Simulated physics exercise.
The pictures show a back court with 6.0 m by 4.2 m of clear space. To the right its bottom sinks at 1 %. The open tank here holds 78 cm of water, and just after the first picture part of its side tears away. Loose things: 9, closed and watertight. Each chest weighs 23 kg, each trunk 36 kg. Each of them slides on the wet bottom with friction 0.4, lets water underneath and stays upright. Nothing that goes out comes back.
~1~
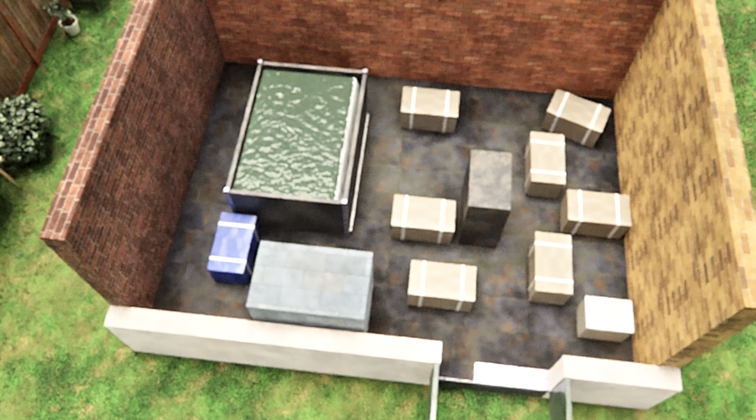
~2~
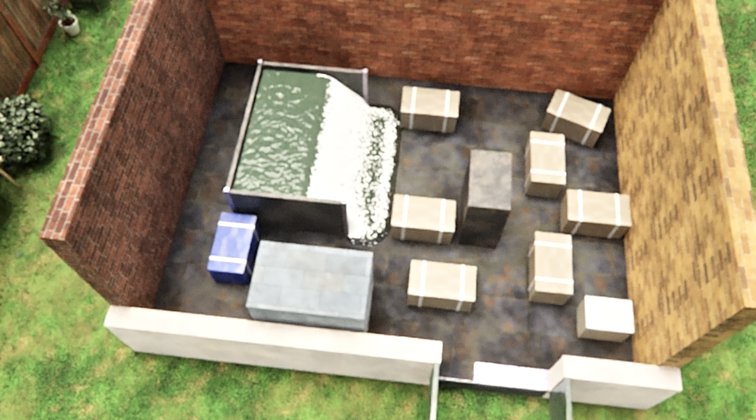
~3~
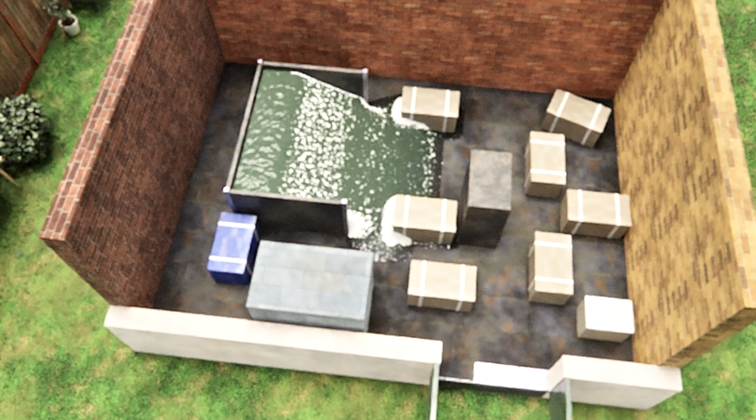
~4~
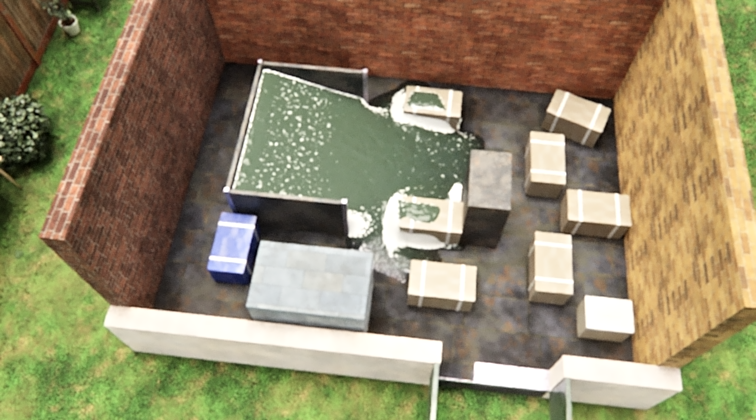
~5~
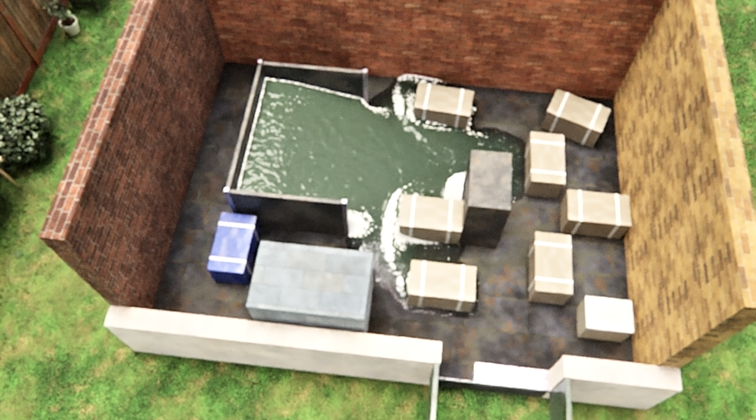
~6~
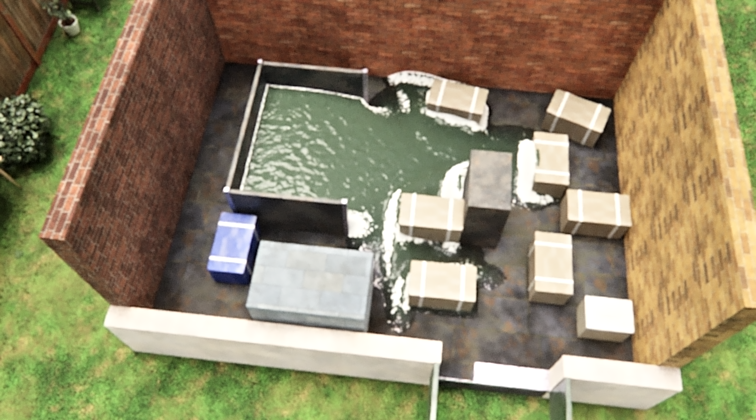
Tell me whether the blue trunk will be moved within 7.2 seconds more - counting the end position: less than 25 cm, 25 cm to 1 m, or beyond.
Well, as for the blue trunk, it keeps to its starting spot.
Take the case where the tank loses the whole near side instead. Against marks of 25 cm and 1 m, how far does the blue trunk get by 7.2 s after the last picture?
The blue trunk simply gets swept away.
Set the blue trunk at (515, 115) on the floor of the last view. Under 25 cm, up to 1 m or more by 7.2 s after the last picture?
From that spot, it is pushed far off.
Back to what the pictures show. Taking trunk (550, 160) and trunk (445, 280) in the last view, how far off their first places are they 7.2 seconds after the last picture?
In that order: 200 cm, washed out.
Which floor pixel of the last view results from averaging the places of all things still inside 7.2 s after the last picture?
The centre sits near (425, 250).
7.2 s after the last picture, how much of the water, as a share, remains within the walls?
About 76 per cent.
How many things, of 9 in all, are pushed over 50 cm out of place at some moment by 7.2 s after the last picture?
I get 8.
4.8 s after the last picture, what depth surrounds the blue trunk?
Roughly 5 cm at that moment.
Then, 0.9 s after the last picture the blue trunk is near (232, 242), 0.0 m from its start, aground; 0 of 9 are out; 4 afloat.
Then, 2.8 s after the last picture the blue trunk is near (232, 242), 0.0 m from its start, aground; 1 of 9 are out; 6 afloat.
Then, 4.8 s after the last picture the blue trunk is near (232, 242), 0.0 m from its start, aground; 3 of 9 are out; 4 afloat.
Then, 7.2 s after the last picture the blue trunk is near (225, 242), 0.1 m from its start, aground; 3 of 9 are out; 0 afloat.
